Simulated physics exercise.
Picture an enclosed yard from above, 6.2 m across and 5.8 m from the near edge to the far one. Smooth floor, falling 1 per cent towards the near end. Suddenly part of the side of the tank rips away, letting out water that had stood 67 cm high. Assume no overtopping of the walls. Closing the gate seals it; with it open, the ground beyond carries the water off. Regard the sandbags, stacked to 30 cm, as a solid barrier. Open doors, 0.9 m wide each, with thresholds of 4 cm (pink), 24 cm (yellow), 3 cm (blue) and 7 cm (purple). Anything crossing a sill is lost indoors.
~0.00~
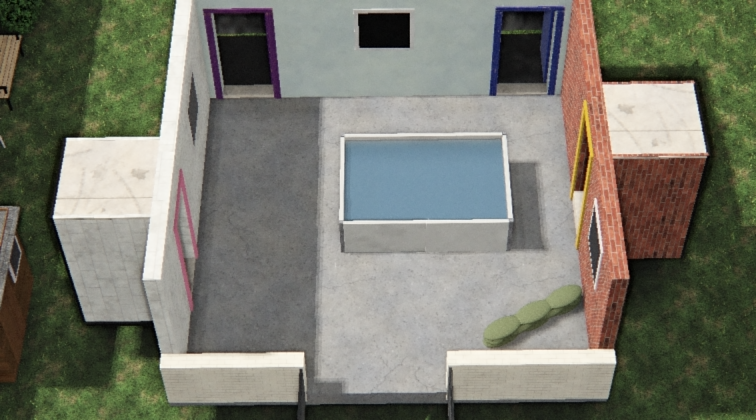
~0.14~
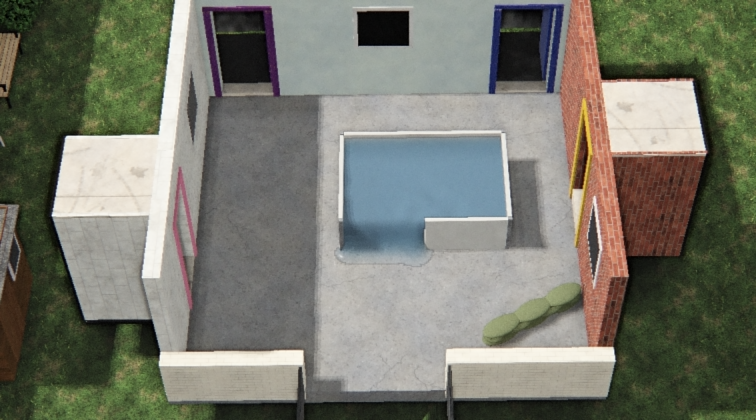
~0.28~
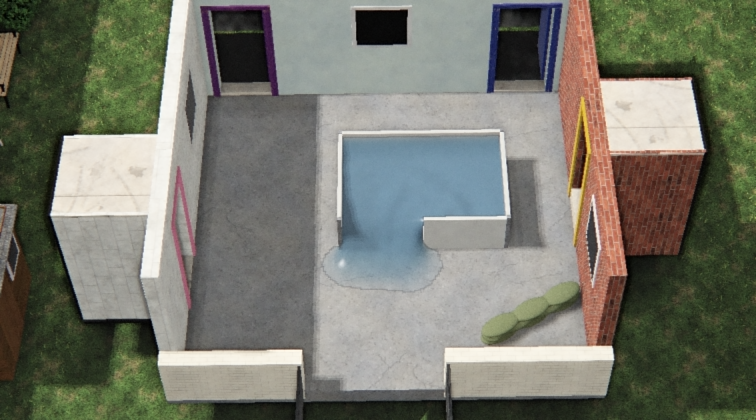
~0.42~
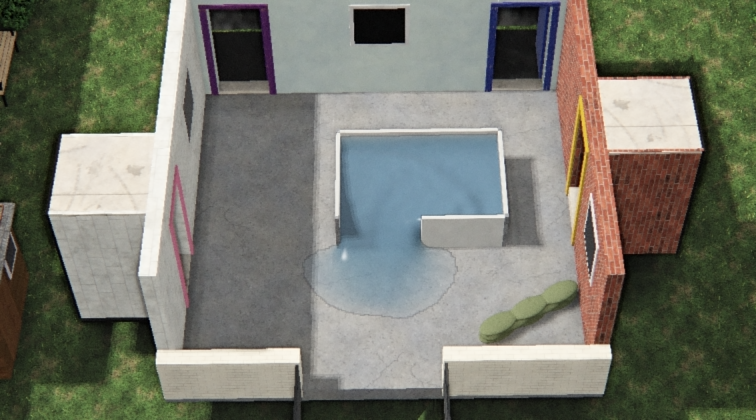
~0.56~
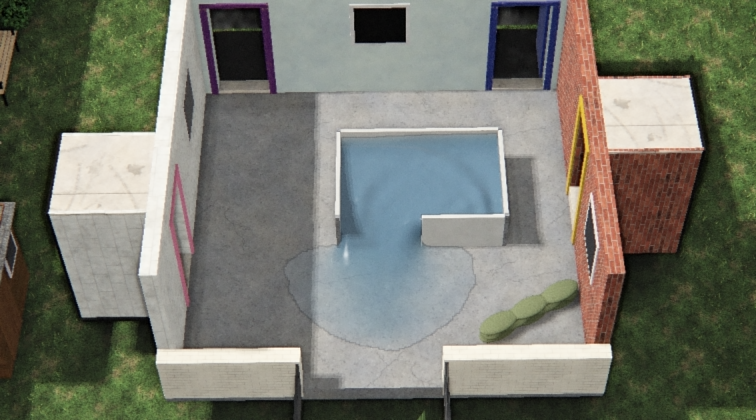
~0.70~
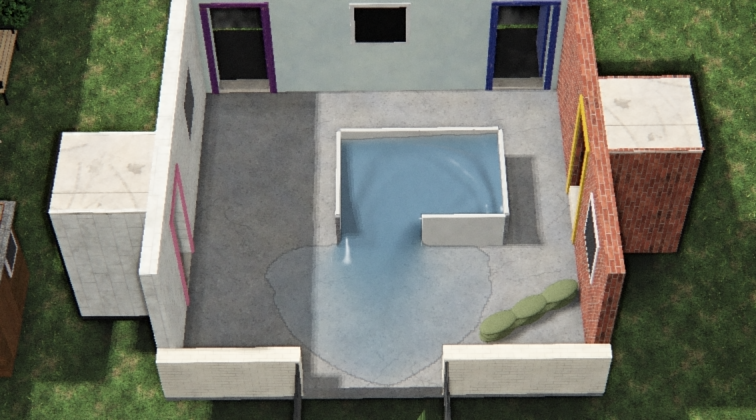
Water pouring through a gap in the near side of a raised tank and spreading across a walled yard's grey floor.
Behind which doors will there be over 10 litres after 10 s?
In order: At the pink door the limit will be broken; at the yellow door the limit will hold; at the blue door the limit will hold; at the purple door the limit will hold.
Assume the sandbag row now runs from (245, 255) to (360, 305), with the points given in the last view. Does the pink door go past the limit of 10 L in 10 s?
Measured against that limit, the pink door comes out short of it.
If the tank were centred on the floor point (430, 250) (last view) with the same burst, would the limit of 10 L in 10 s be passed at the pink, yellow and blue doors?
Pink gets no more than that, yellow gets no more than that, blue gets no more than that.
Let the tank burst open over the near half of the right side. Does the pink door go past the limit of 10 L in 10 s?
Measured against that limit, the pink door goes beyond it.
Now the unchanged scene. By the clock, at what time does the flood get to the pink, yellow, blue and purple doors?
Pink 2.6 s, yellow 3.8 s, blue not in the 10 s, purple 5.0 s.
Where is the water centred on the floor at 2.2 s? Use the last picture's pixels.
Centre: Approx. (391, 243) px.
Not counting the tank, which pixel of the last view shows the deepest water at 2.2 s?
Pixel (193, 375), about.
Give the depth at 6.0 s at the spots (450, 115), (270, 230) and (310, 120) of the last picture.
Around 0 cm, 2 cm and 2 cm, in the order given.
After 1.4 s water covers 25 % of the floor and is deepest (35 cm) near (361, 257); pink door not reached, yellow door not reached, blue door not reached, purple door not reached.
After 2.2 s water covers 35 % of the floor and is deepest (46 cm) near (193, 375); pink door not reached, yellow door not reached, blue door not reached, purple door not reached.
After 3.5 s water covers 45 % of the floor and is deepest (24 cm) near (253, 375); pink door 7 cm at the sill, 4 L in, yellow door not reached, blue door not reached, purple door not reached.
After 6.0 s water covers 65 % of the floor and is deepest (14 cm) near (480, 372); pink door 6 cm at the sill, 14 L in, yellow door 1 cm at the sill, 0 L in, blue door not reached, purple door 8 cm at the sill, 1 L in.
After 10.0 s water covers 85 % of the floor and is deepest (8 cm) near (348, 373); pink door 4 cm at the sill, 22 L in, yellow door 3 cm at the sill, 0 L in, blue door not reached, purple door 4 cm at the sill, 2 L in.
